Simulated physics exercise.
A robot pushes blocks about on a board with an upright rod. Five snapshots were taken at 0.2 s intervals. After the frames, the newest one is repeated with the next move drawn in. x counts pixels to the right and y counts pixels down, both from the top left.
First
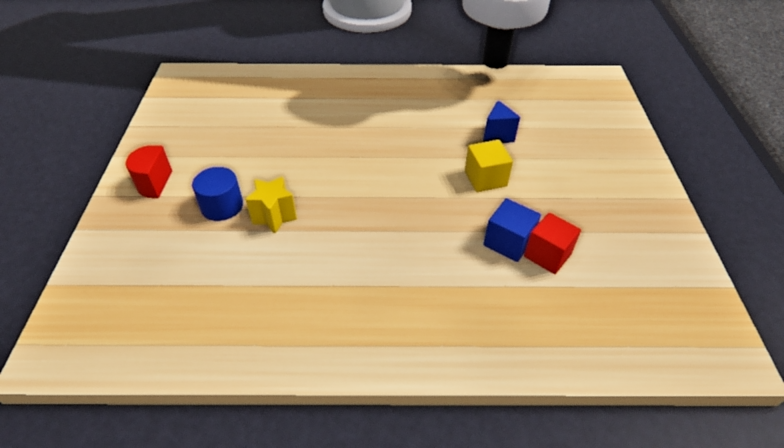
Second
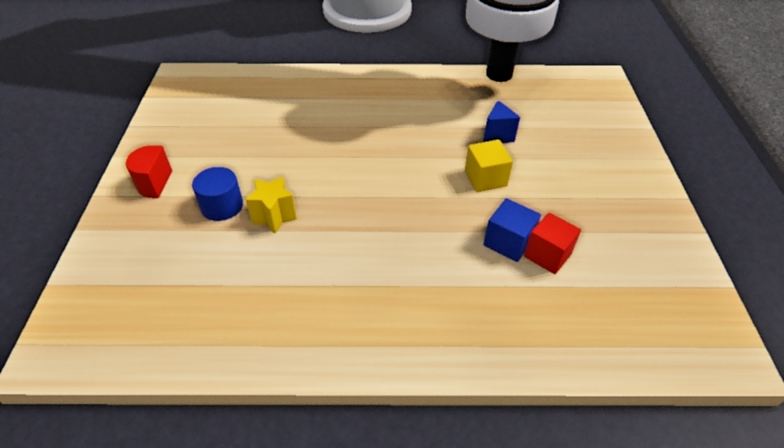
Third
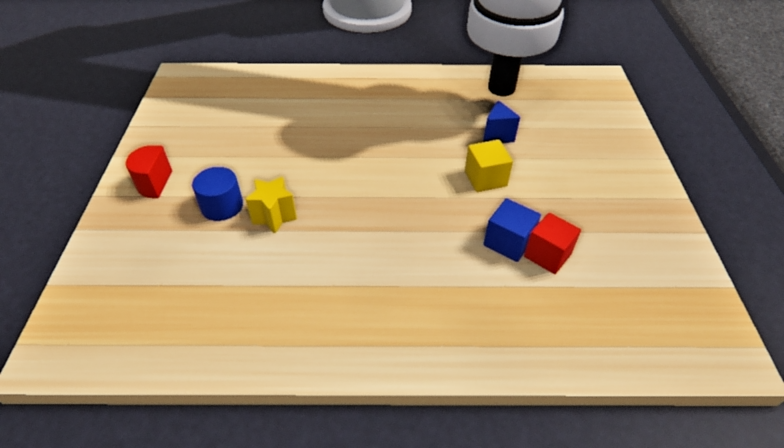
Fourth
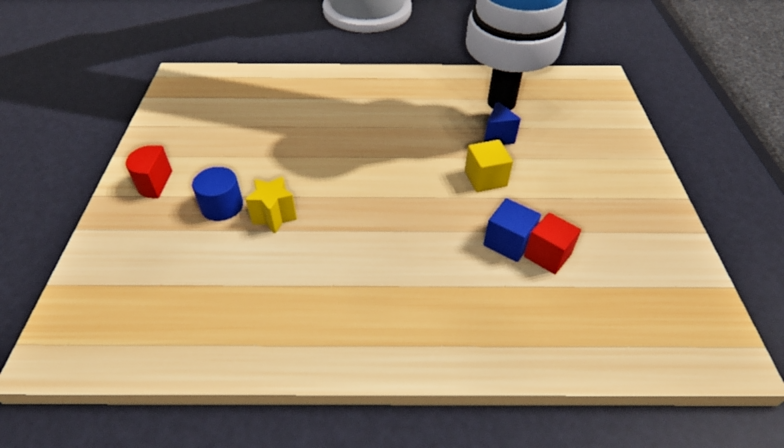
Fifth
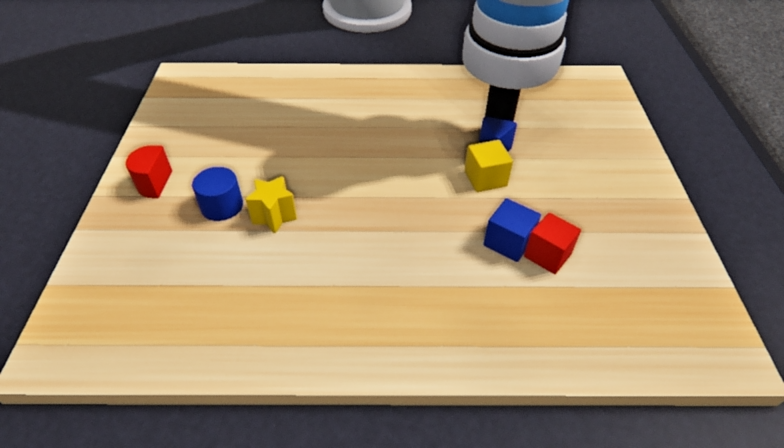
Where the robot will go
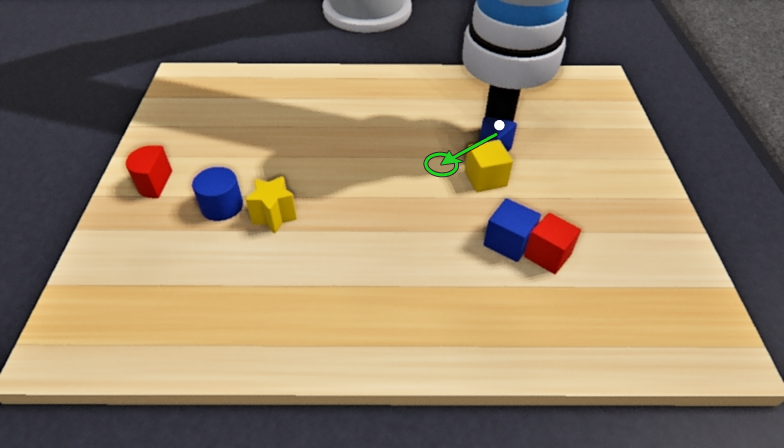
On a wooden board, a robot arm's dark rod moves toward the viewer and nudges a blue triangular block toward a yellow cube.
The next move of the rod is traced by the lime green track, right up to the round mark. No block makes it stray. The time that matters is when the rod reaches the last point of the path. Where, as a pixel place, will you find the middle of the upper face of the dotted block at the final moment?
At roughly (493, 139).
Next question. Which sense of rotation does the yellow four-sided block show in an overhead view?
The turn is clockwise.
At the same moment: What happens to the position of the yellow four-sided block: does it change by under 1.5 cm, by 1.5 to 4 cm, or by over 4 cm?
If I had to pick, the yellow four-sided block travels less than 1.5 cm here.
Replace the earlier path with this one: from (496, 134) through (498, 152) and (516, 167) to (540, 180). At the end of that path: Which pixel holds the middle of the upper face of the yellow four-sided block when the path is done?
It is going to be at (495, 167).
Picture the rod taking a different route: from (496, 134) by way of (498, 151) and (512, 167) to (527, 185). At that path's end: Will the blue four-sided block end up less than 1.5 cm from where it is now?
I expect so.
Drawn move, from (496, 134) directly to (441, 164); the dot is on the blue three-sided block.
The first path, step by step. Halfway along, rod at (471, 134); yellow four-sided block at (495, 158), turned 25° clockwise; blue three-sided block at (493, 139), turned 65° anticlockwise.
At the end, rod at (443, 149); yellow four-sided block at (495, 158), turned 25° clockwise; blue three-sided block at (493, 139), turned 65° anticlockwise.
